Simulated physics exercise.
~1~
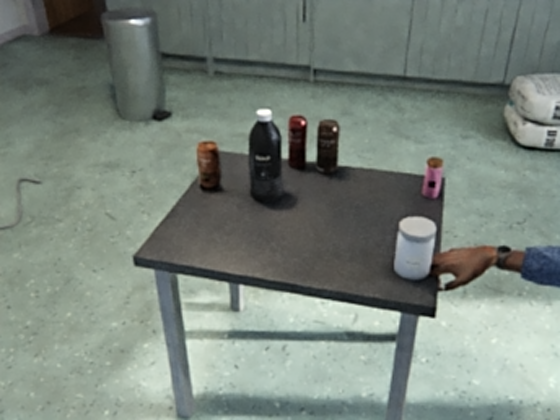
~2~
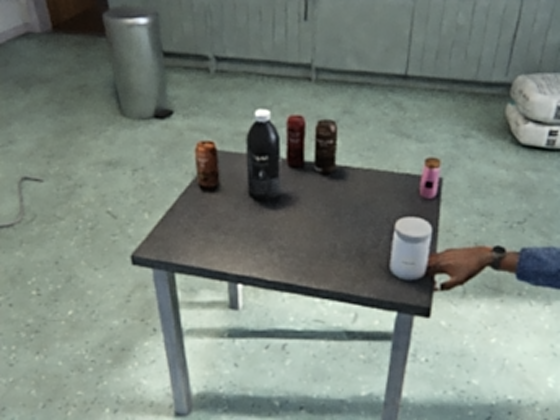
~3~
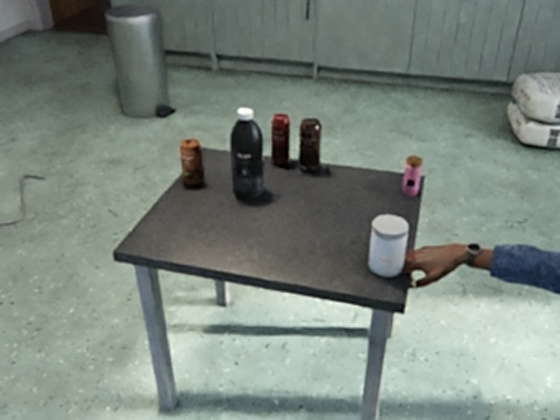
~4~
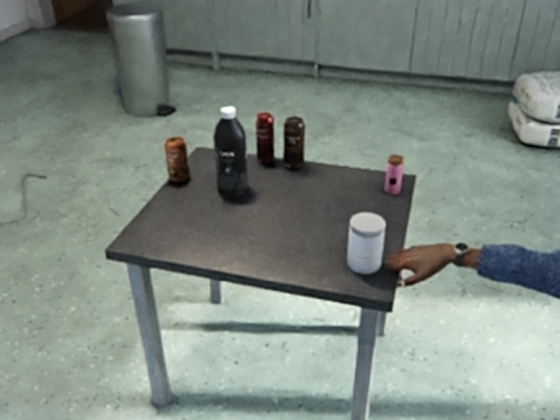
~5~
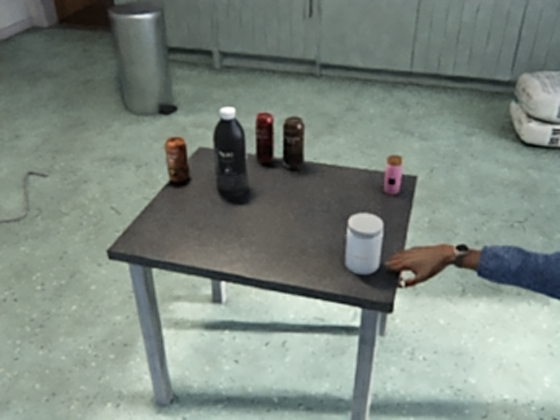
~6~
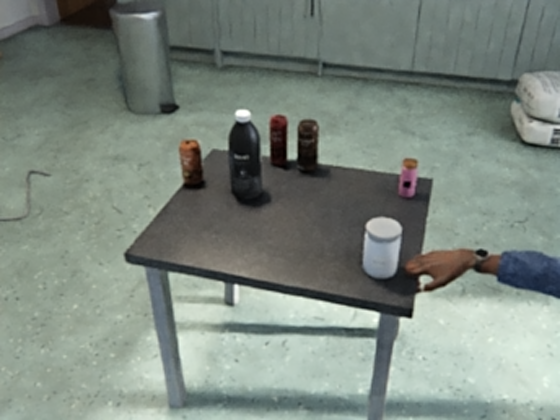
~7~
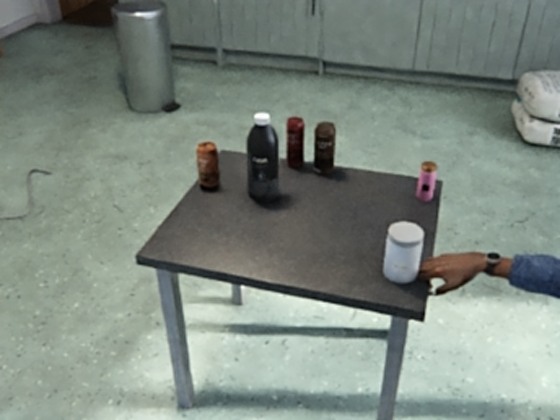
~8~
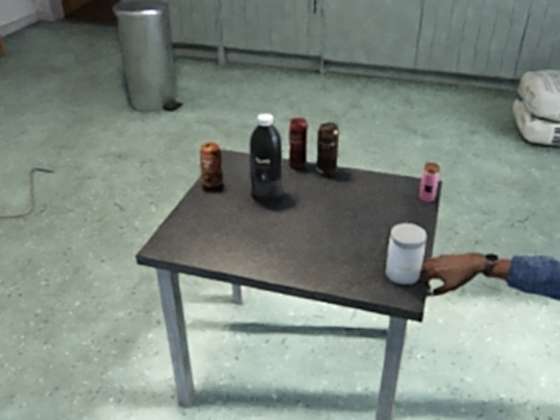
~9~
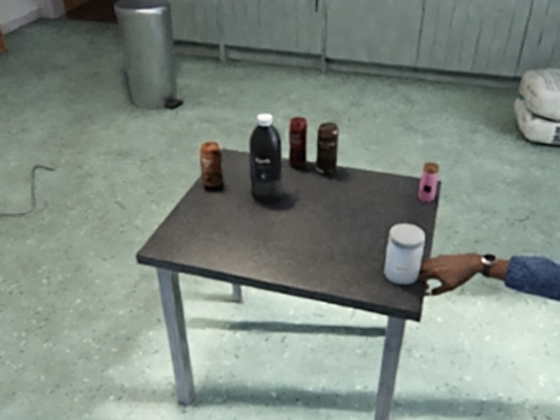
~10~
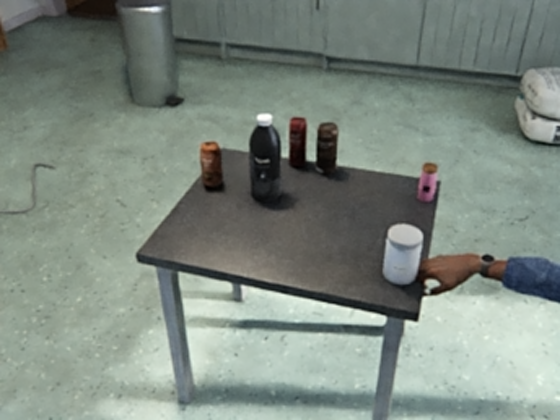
A table holding six upright containers slides left, then back right beside a hand.
